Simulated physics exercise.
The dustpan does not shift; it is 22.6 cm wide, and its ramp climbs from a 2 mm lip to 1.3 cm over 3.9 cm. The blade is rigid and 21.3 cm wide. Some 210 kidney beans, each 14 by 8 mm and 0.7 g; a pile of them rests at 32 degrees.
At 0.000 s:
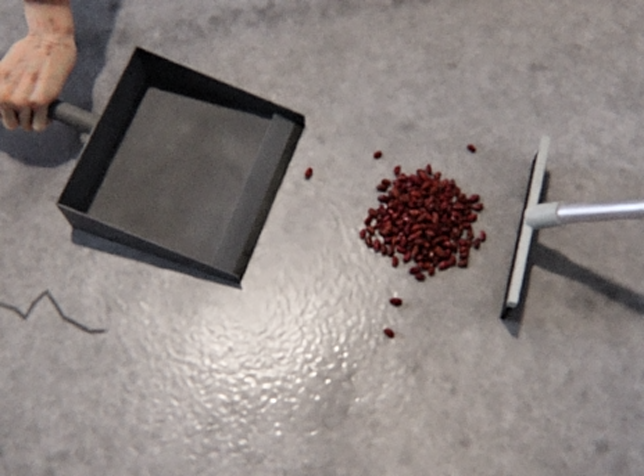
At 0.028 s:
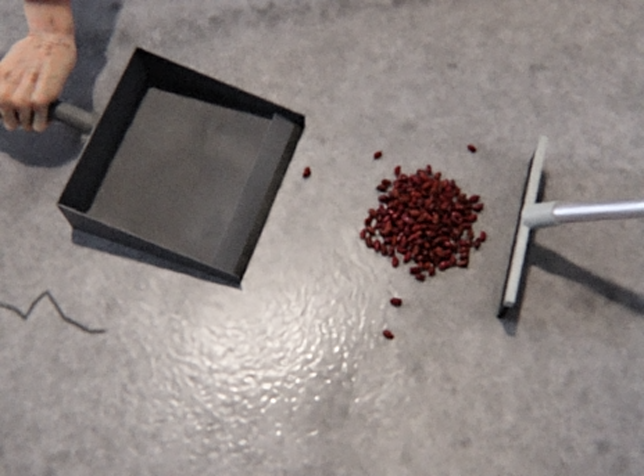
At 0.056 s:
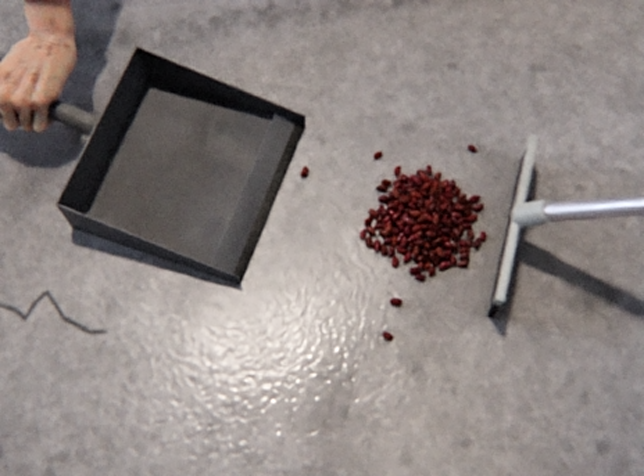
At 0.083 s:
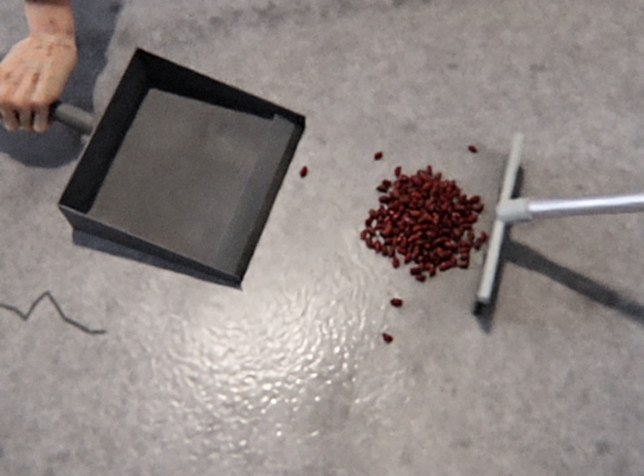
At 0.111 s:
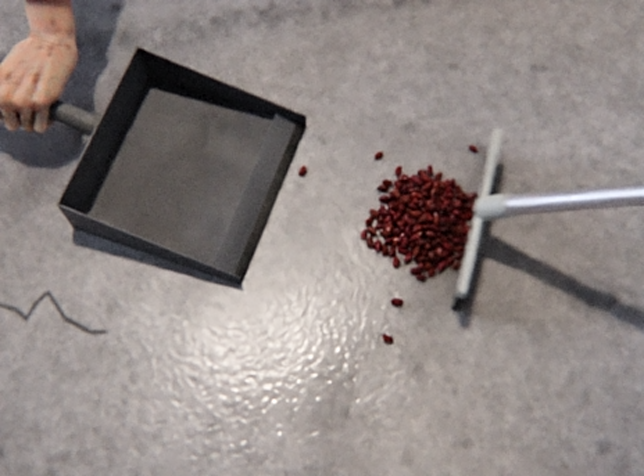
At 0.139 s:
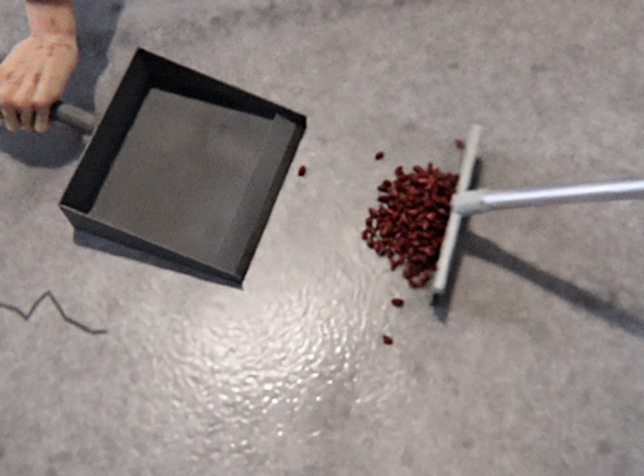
A pale, straight-bladed squeegee on a silvery pole slides leftward from the right side of a mottled grey floor, seen from above. A heap of dark red beans lies right of centre with a few strays around it, while a hand at upper left holds a black dustpan still. The blade meets the heap's right edge and pushes those beans left, bunching them together, as the camera stays fixed.
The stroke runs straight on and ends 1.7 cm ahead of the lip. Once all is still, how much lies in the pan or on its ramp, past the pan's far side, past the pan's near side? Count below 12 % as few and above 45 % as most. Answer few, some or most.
In the pan or on its ramp: Most; past the pan's far side: Few; past the pan's near side: Few.
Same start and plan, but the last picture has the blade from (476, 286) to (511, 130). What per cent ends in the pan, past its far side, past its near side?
Pan 30, far 15, near 0.
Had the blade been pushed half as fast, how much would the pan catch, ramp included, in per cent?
In that case some 45 per cent.
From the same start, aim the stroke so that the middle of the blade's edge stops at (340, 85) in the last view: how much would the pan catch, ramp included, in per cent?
About 10 per cent.
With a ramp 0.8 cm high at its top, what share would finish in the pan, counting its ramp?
In that case some 65 per cent.
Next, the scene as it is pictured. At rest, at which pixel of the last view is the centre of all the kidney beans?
Around (264, 196).
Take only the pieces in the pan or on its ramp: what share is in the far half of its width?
Some 50 per cent.
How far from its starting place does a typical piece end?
About 22 cm.
After 0.25 s, middle of the blade 11 cm from the lip; 0 % over the lip, far side 5 %, near side 0 %.
After 0.33 s, middle of the blade 4 cm from the lip; 10 % over the lip, far side 5 %, near side 5 %.
After 0.54 s, middle of the blade 2 cm from the lip; 60 % over the lip, far side 5 %, near side 5 %.
At rest (2.4 s), pan 60 %, far side 5 %, near side 5 %, in front of the lip or behind the blade 30 %.
